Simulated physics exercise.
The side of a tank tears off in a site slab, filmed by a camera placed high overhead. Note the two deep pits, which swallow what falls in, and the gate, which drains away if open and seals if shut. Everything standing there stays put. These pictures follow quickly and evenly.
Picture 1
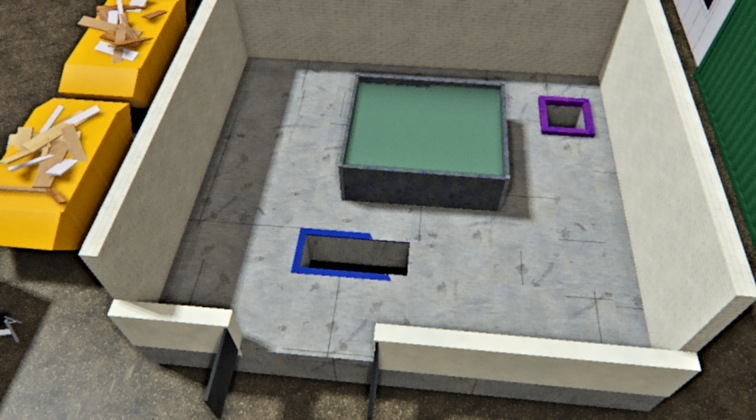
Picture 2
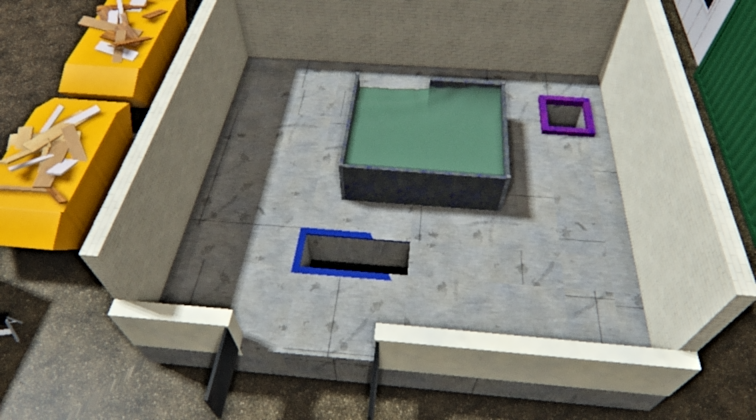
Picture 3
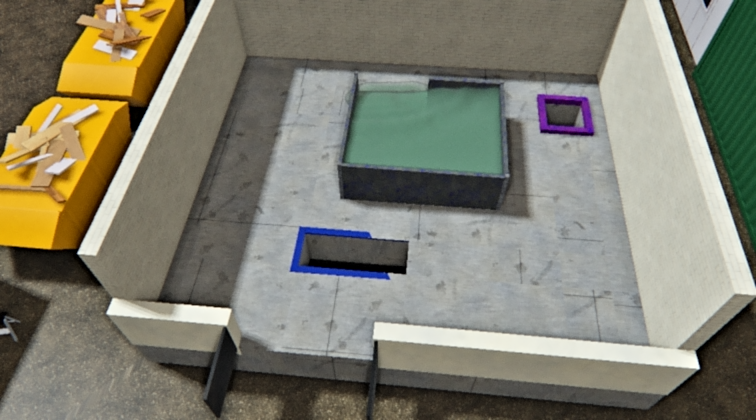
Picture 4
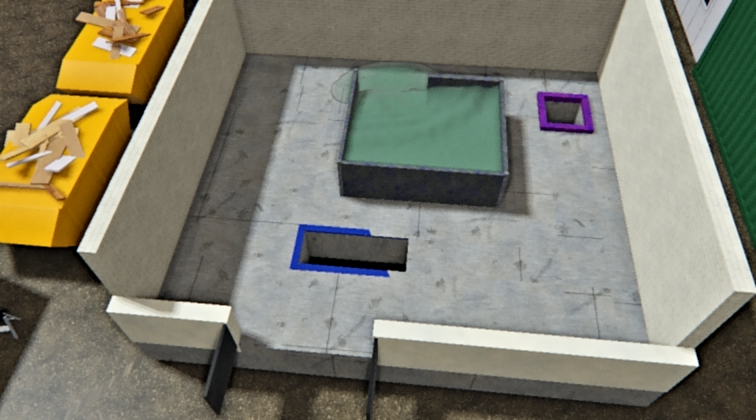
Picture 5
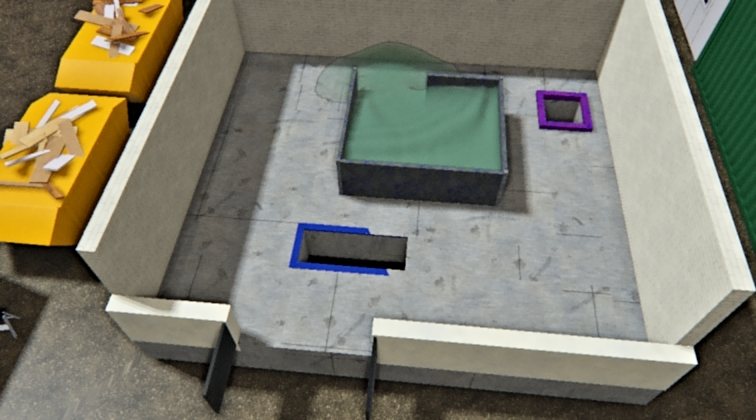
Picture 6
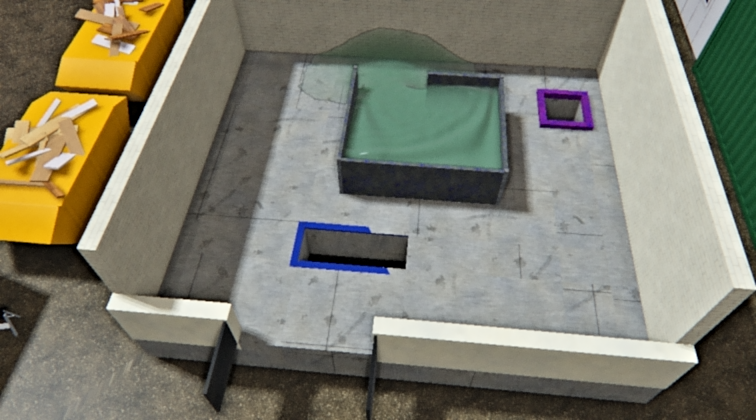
In a walled concrete yard with two pits in the floor, part of a dark tank's far side broke away, and greenish water poured out behind it, spreading left and then along the back wall.
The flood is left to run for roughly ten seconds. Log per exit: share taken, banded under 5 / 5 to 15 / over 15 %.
Gate: Inside five to fifteen per cent, purple pit: Inside five to fifteen per cent, blue pit: Inside five to fifteen per cent.
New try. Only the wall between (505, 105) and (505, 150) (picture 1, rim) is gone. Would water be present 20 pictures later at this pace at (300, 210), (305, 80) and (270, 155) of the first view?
Taking them in order, I'd say not reached, not reached and not reached.
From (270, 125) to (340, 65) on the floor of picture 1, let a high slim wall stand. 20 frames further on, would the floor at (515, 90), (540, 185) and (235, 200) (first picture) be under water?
As the points were listed, they come out taken by the flood, taken by the flood, and finally taken by the flood.
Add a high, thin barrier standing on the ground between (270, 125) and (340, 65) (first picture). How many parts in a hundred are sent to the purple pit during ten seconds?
I'd put the purple pit at roughly 14 %.
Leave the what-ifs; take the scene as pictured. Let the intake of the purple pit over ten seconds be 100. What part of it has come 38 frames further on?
It works out at roughly 85 percent of the ten-second total.
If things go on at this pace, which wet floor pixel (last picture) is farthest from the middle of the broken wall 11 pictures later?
Somewhere close to (594, 70).
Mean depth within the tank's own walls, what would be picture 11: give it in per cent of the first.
Roughly 72 per cent.
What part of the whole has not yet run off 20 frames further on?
Roughly 96 %.
A moment on, water covers 15 % of the floor; the gate 0 %, the purple pit 0 %, the blue pit 0 %.
Next, water covers 30 % of the floor; the gate 0 %, the purple pit 0 %, the blue pit 0 %.
Then, water covers 60 % of the floor; the gate 0 %, the purple pit 3 %, the blue pit 0 %.
Later, water covers 85 % of the floor; the gate 4 %, the purple pit 7 %, the blue pit 3 %.
In the end, water covers 100 % of the floor; the gate 12 %, the purple pit 8 %, the blue pit 10 %.
